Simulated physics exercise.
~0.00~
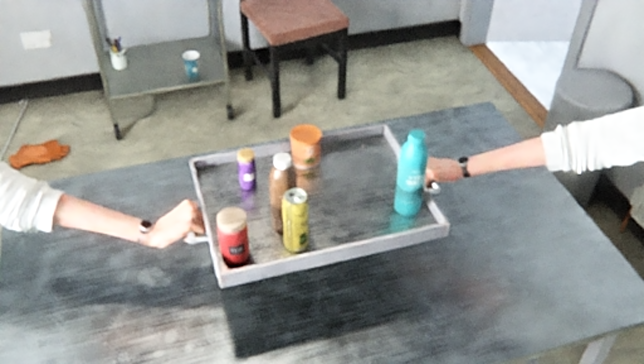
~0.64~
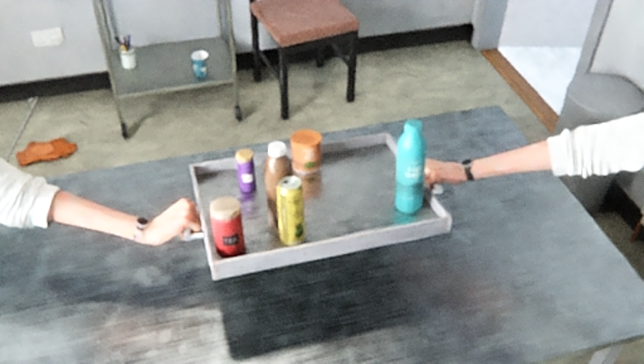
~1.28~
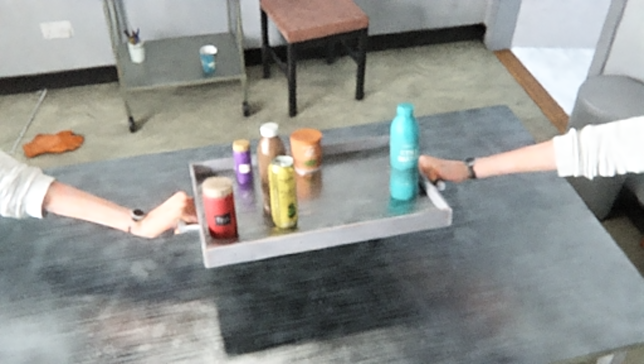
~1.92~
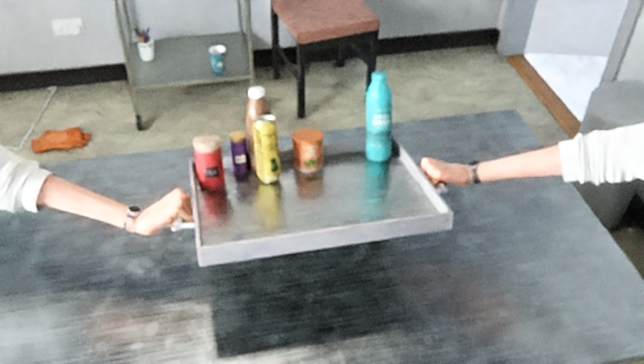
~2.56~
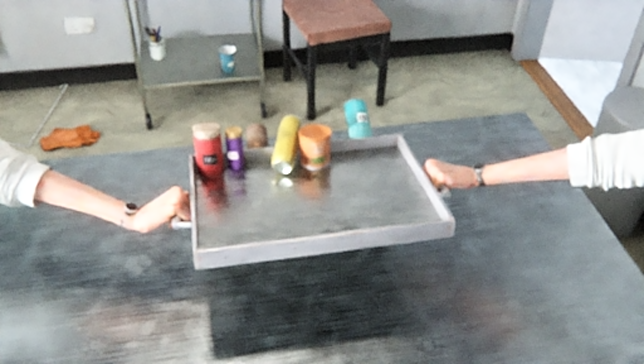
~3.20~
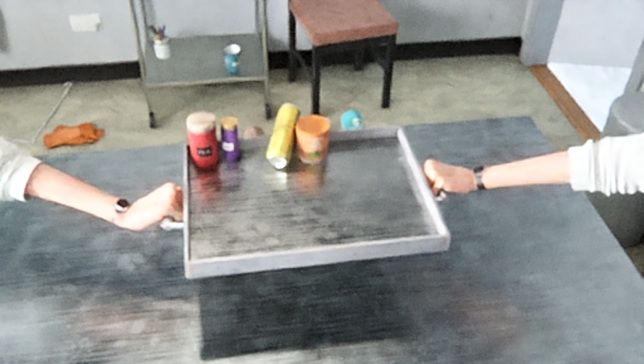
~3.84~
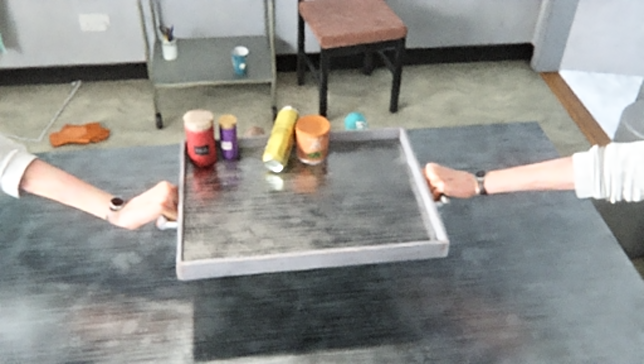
Hand-held tray tilting away over a table, its containers sliding to the far edge, turquoise and brown bottles falling off, yellow can toppling.
